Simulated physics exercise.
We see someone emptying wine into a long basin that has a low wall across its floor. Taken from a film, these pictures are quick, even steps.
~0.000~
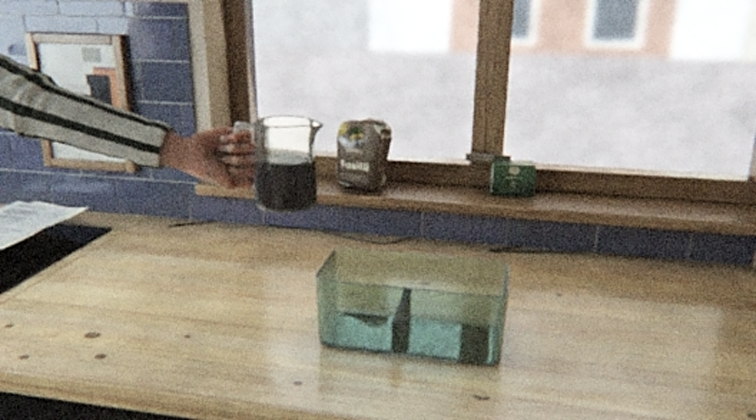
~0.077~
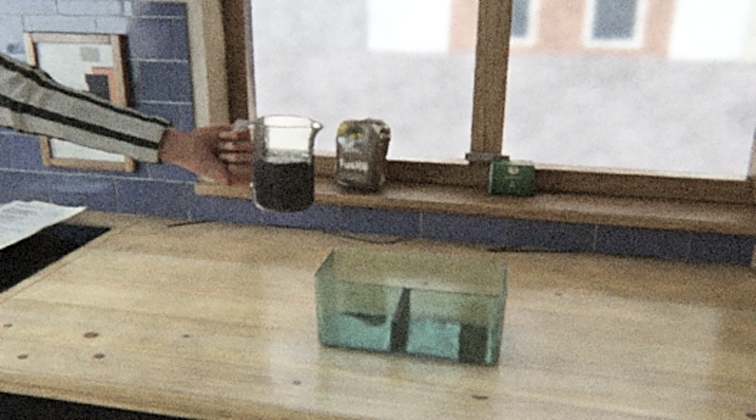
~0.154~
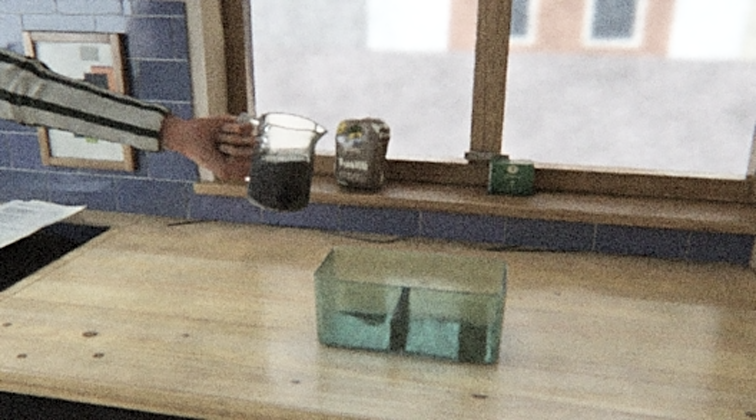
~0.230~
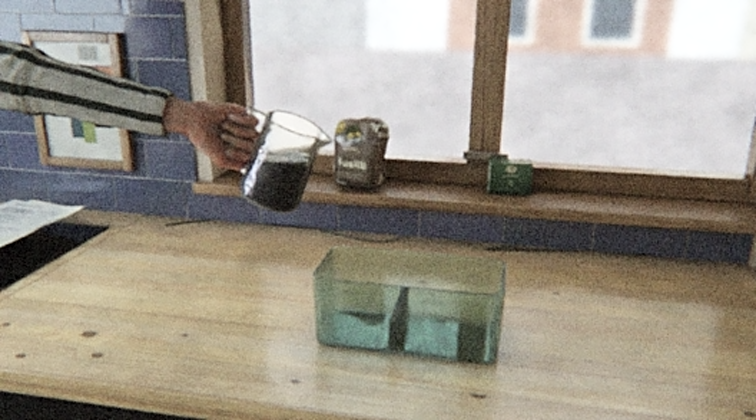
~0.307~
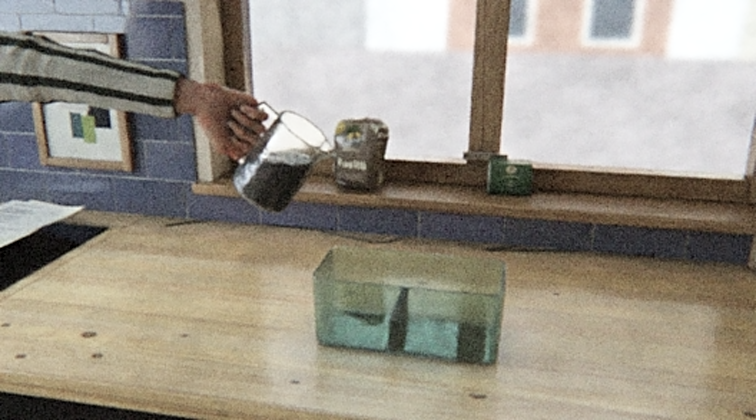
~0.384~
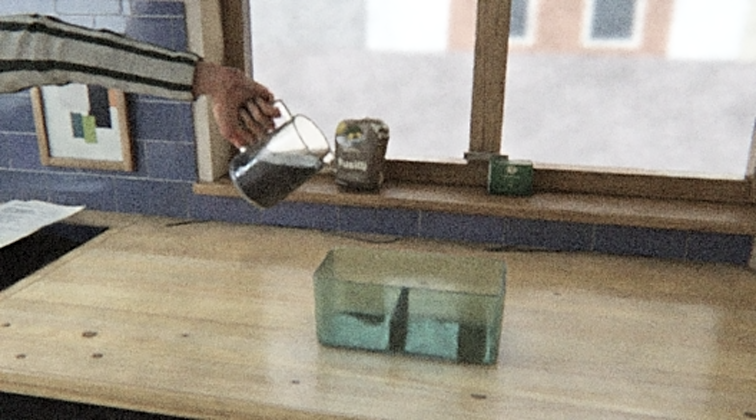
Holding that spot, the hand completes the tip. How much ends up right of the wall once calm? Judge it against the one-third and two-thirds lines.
I expect the share right of the wall to be below a third.
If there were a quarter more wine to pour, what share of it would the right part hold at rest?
Close to 5 per cent.
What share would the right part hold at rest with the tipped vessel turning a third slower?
Roughly 5 in a hundred.
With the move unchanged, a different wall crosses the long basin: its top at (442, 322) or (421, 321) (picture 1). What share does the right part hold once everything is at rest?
Try 1: About 20 percent; try 2: About 20 percent.
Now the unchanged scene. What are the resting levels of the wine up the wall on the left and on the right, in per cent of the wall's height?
About 60 left, about 0 right.
By 0.64 s the tilt is 95° and 75 per cent is still to pour, 4 is left of the wall and 0 right of it.
By 0.83 s the tilt is 99° and 34 per cent is still to pour, 44 is left of the wall and 0 right of it.
By 1.03 s the tilt is 99° and 14 per cent is still to pour, 70 is left of the wall and 1 right of it.
By 1.24 s the tilt is 99° and 5 per cent is still to pour, 84 is left of the wall and 3 right of it.
At rest 93 per cent lies left of the wall, 3 right of it and 5 outside.
